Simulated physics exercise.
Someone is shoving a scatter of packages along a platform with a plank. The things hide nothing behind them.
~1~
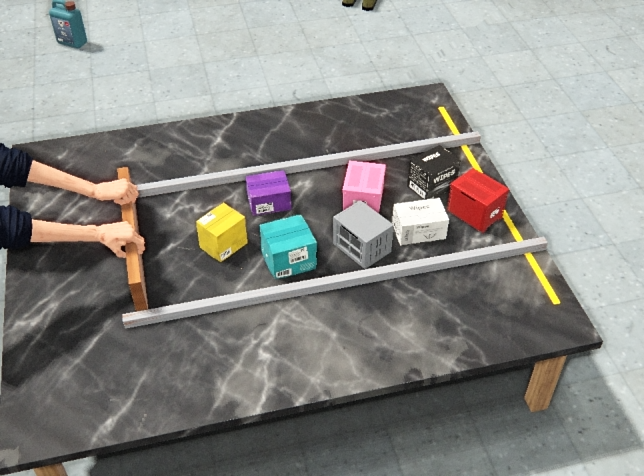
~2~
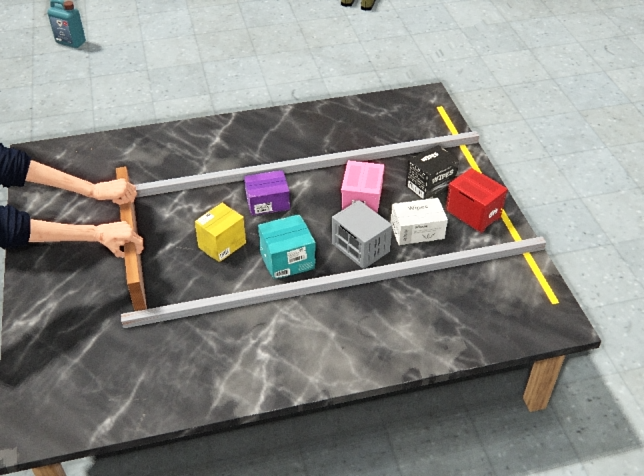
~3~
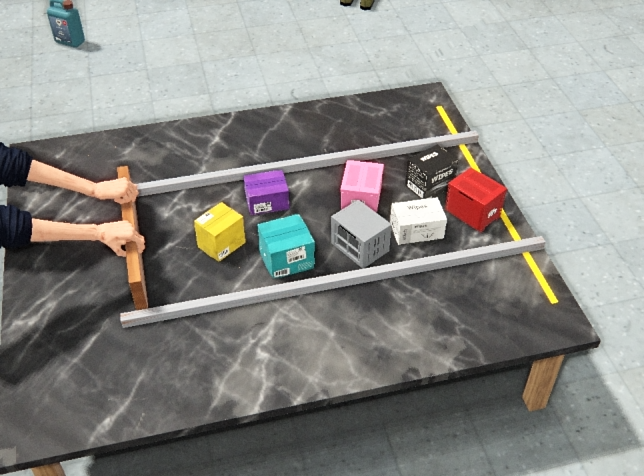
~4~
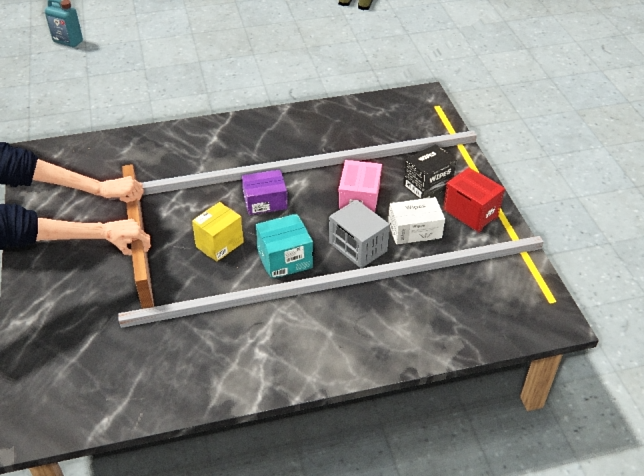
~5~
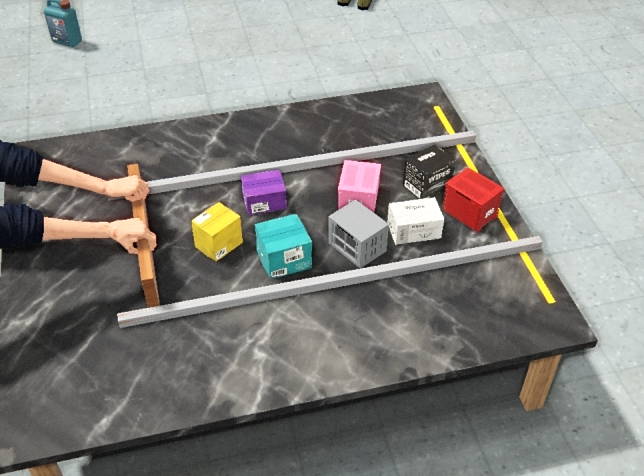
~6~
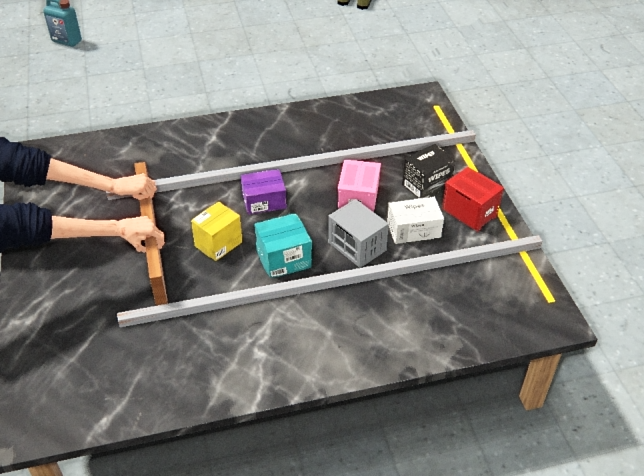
Two hands slide a wooden plank slightly right toward scattered colourful boxes on a dark table.
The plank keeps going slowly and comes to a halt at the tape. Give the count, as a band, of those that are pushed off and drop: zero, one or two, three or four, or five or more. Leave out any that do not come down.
Well, the ones that get knocked off number no fewer than five.
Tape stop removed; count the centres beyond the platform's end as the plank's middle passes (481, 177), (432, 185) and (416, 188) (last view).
Over the end: 5, 3, 3.
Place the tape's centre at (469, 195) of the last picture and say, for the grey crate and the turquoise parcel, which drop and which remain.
The grey crate is gone; the turquoise parcel stays put.
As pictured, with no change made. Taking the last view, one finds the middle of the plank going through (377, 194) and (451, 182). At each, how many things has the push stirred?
Up to then 8, and up to the other point 8.
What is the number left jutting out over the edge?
The total here is 2.
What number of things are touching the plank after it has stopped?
That would be 2 of them.
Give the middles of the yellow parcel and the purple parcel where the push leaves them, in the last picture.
In the last picture, roughly (511, 185) and (489, 152).
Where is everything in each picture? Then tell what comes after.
The first picture shows red tote (477, 201); black box (433, 174); white box (420, 222); plank (132, 238); tape (492, 193).
The second picture shows black box (432, 173); grey crate (361, 234).
The third picture shows white box (418, 221); turquoise parcel (286, 246).
The fourth picture shows red tote (473, 200); yellow parcel (218, 232).
The fifth picture shows black box (429, 173); plank (143, 234).
The sixth picture shows red tote (472, 199); black box (428, 172); white box (415, 220); plank (151, 232); tape (487, 191).
Soon after, none off yet; red tote at rest near (472, 199); black box at rest near (428, 172); white box at rest near (415, 220).
Then, none off yet; red tote moved a little near (492, 193); black box moved a little near (439, 169); white box moved about its own width near (456, 212).
Further on, one off so far; red tote on the ground near (529, 263); black box tipped well over near (516, 164); white box tipped well over near (538, 206).
At rest, the number that fall off is five or more; fallen, turquoise parcel, grey crate, pink tote, white box, black box and red tote.
